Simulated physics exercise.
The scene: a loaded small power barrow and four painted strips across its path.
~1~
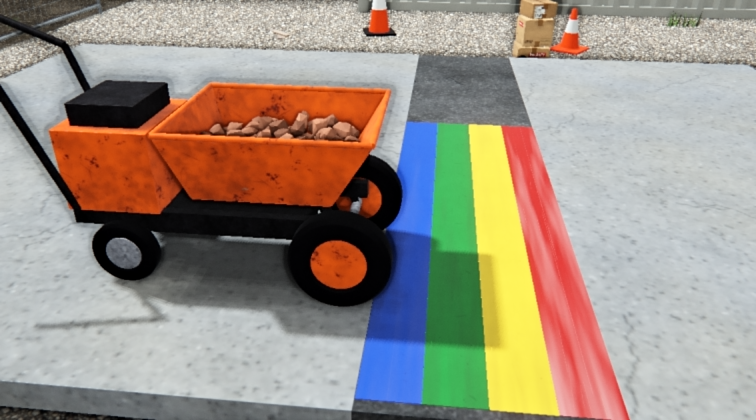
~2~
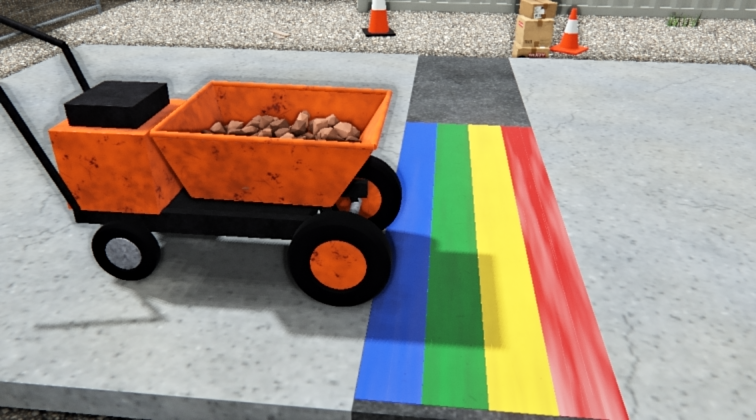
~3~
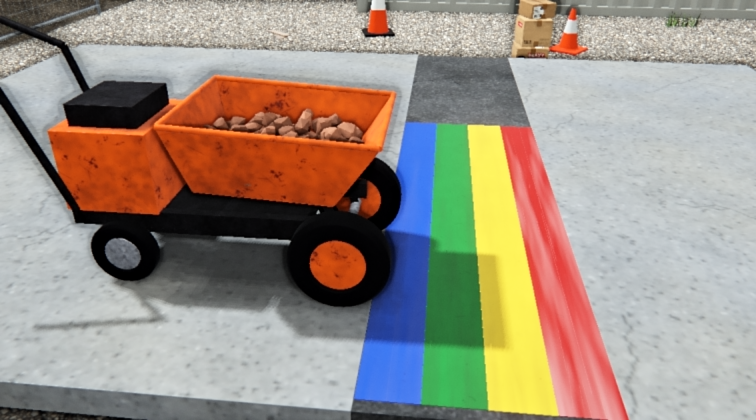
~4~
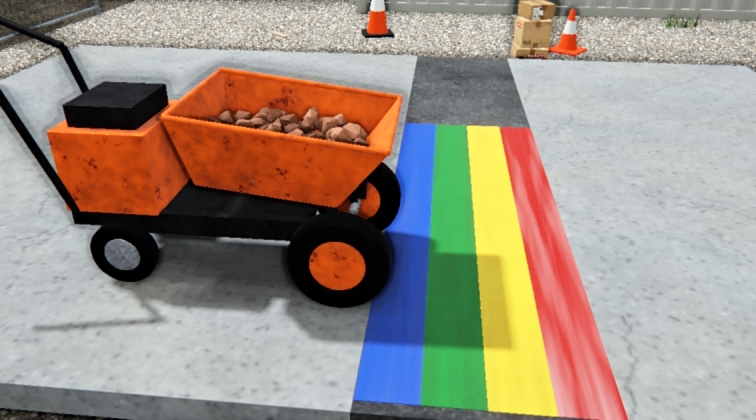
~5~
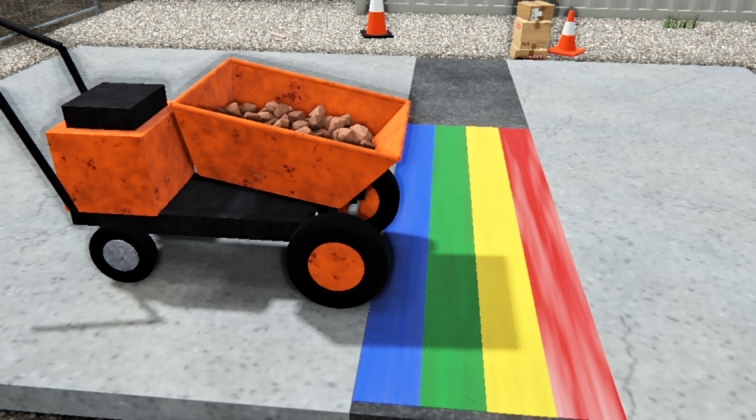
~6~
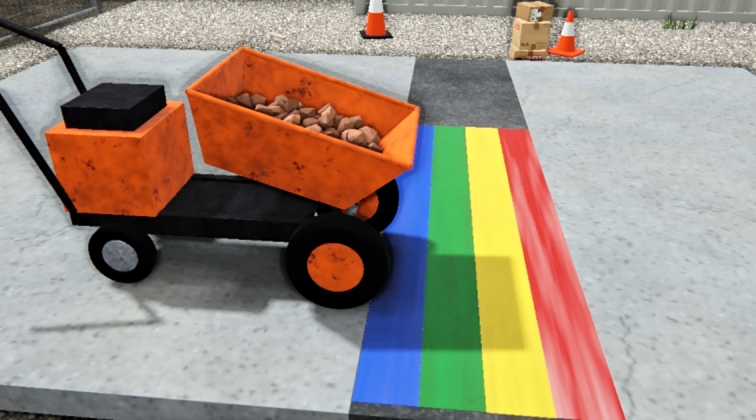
An orange power barrow with black wheels and a skip of brown rubble stands at the left on a pale concrete slab, seen from above and to one side. Blue, green, yellow and red strips lie side by side to its right, with orange cones and boxes on gravel behind. The skip, level at first, tilts gradually to the right, its rear rising clearly, while the wheels stay still and the view barely shifts.
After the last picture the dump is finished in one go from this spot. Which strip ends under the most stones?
Most covered: The yellow band.
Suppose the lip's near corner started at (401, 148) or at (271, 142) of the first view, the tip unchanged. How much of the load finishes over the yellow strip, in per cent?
Near 40 % and 10 %.
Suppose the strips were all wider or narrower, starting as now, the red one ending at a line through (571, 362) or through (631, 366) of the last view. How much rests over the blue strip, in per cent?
In turn 0 and 0 in a hundred.
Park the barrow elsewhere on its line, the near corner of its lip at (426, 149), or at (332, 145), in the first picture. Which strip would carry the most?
One: That red strip. Two: The green one.
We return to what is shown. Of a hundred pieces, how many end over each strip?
Blue strip: 0 %, green strip: 20 %, yellow strip: 45 %, red strip: 30 %.
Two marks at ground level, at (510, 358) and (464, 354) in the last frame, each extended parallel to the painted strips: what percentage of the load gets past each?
The first gives 60 %, the second 90 %.
Just after the last frame, skip tipped steeply; every one in the skip.
A moment on, skip tipped steeply; almost all in the skip; just a few over the green strip; about a tenth over the yellow strip.
Further on, skip tipped right over; roughly a quarter in the skip; about a tenth over the green strip; roughly half over the yellow strip; roughly a quarter over the red strip; about a tenth off the paint.
When it is over, skip tipped right over; just a few in the skip; just a few over the blue strip; roughly a quarter over the green strip; roughly half over the yellow strip; roughly a third over the red strip; about a tenth off the paint.
